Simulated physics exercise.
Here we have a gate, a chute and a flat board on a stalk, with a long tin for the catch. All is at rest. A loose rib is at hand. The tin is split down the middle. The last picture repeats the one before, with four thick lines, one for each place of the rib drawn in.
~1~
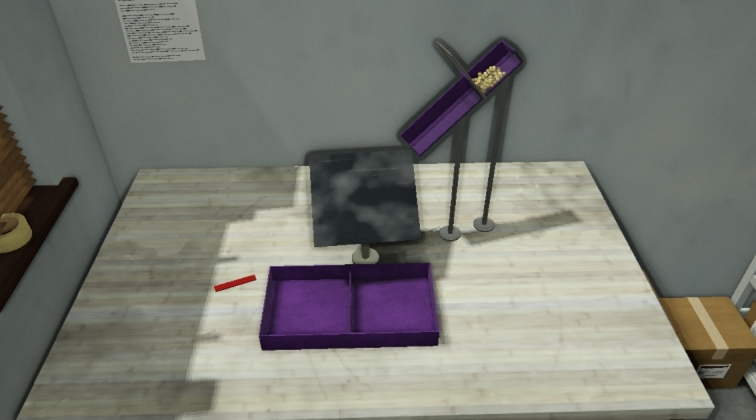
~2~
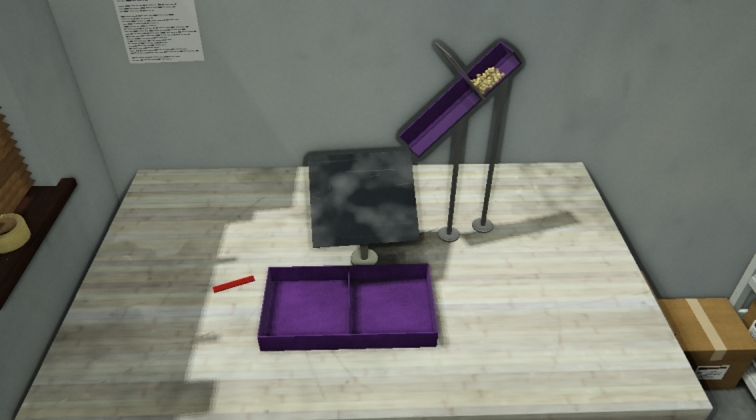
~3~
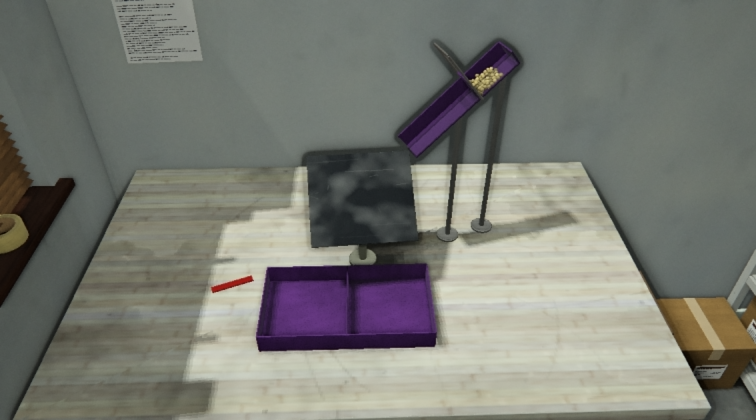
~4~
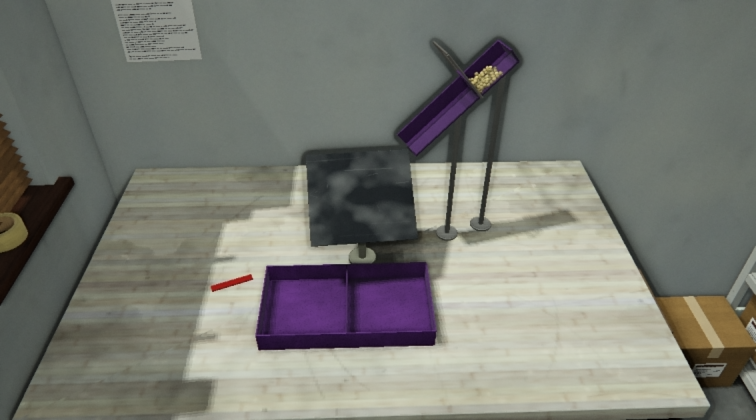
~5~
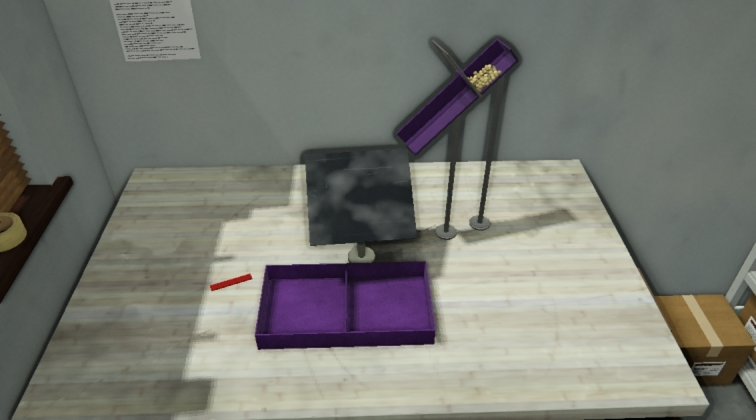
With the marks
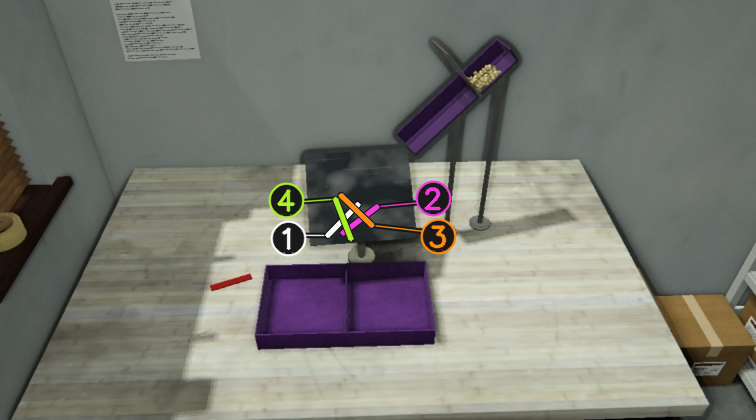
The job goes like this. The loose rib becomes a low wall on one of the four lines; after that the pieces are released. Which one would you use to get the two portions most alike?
Go for 1.
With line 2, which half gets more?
More lands on the left.
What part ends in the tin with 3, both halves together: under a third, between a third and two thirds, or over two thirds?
Line 3 gives over two thirds.
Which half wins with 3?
Right.
On the marked copy, line 1 from (357, 204) to (327, 235); line 2 from (377, 206) to (343, 233); line 3 from (341, 195) to (371, 225); line 4 from (335, 199) to (350, 238).
With 1, of what is caught, close to two thirds in the left half, close to a third in the right.
With 2, of what is caught, the bulk in the left half, close to a quarter in the right.
With 3, of what is caught, a small share in the left half, all but a few in the right.
With 4, of what is caught, a small share in the left half, all but a few in the right.
